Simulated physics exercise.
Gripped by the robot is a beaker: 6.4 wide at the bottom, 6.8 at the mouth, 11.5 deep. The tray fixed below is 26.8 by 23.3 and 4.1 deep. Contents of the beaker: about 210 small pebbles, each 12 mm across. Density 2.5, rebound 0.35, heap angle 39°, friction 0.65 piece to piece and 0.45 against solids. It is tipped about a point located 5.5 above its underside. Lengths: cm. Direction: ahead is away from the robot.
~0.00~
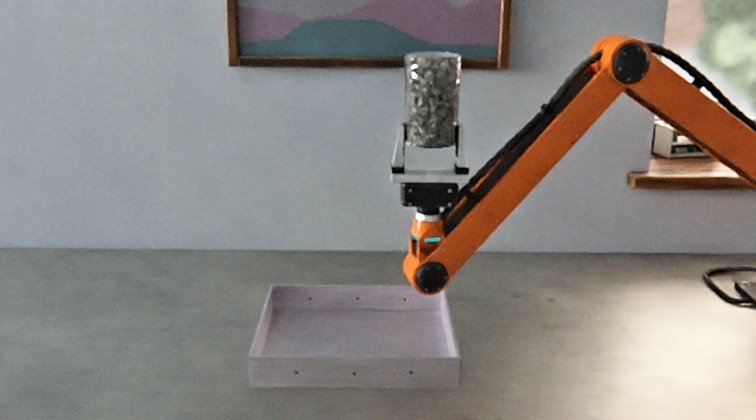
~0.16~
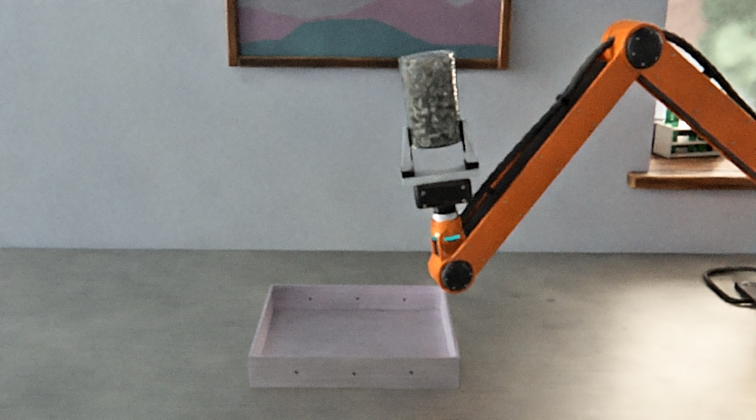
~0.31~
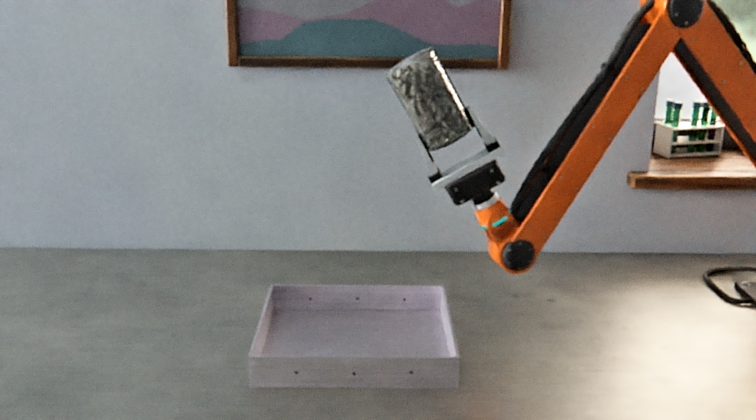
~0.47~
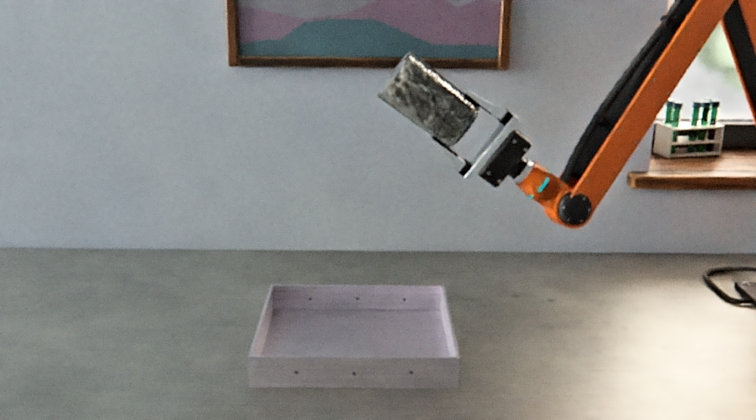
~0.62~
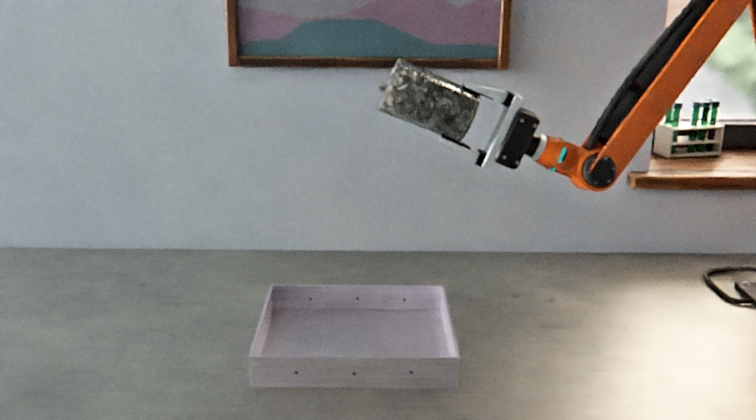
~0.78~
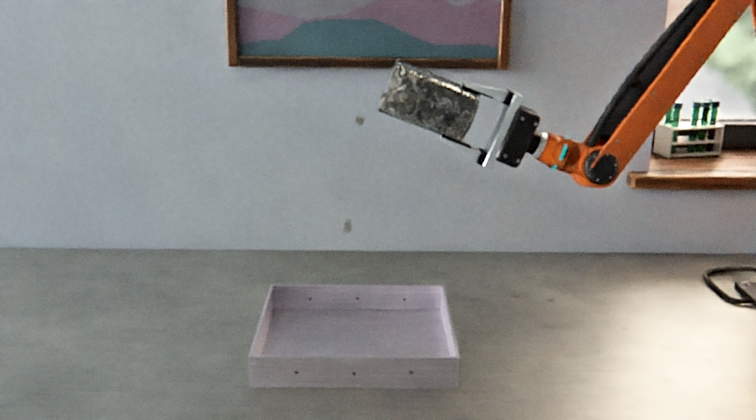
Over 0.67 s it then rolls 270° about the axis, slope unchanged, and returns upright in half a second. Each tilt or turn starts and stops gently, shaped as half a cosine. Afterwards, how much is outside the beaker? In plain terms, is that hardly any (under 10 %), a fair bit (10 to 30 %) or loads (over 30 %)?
I'd say hardly any, under 10 %.
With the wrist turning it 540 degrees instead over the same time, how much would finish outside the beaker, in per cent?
In that case it would be around 5 percent.
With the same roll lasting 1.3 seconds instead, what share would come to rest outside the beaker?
About 5 %.
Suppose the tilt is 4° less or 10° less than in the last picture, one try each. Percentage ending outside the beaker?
Around 0 percent on the first try, 0 percent on the second.
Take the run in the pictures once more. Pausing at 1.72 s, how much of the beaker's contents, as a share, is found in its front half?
Near enough 50 in a hundred.
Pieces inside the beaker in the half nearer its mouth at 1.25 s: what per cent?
Share in mouth half: Approx. 50 %.
After 1.25 s, tipped 69°, highest piece 40 above the table; 202 in the beaker, 2 in the tray, 3 in flight or on a rim.
After 1.72 s, tipped 31°, highest piece 41 above the table; 195 in the beaker, 9 in the tray, 3 in flight or on a rim.
After 2.15 s, upright, highest piece 42 above the table; 195 in the beaker, 12 in the tray.
After 2.85 s, upright, highest piece 42 above the table; 195 in the beaker, 12 in the tray.
In the end, 195 in the beaker, 12 in the tray. That is 6 % outside the beaker.
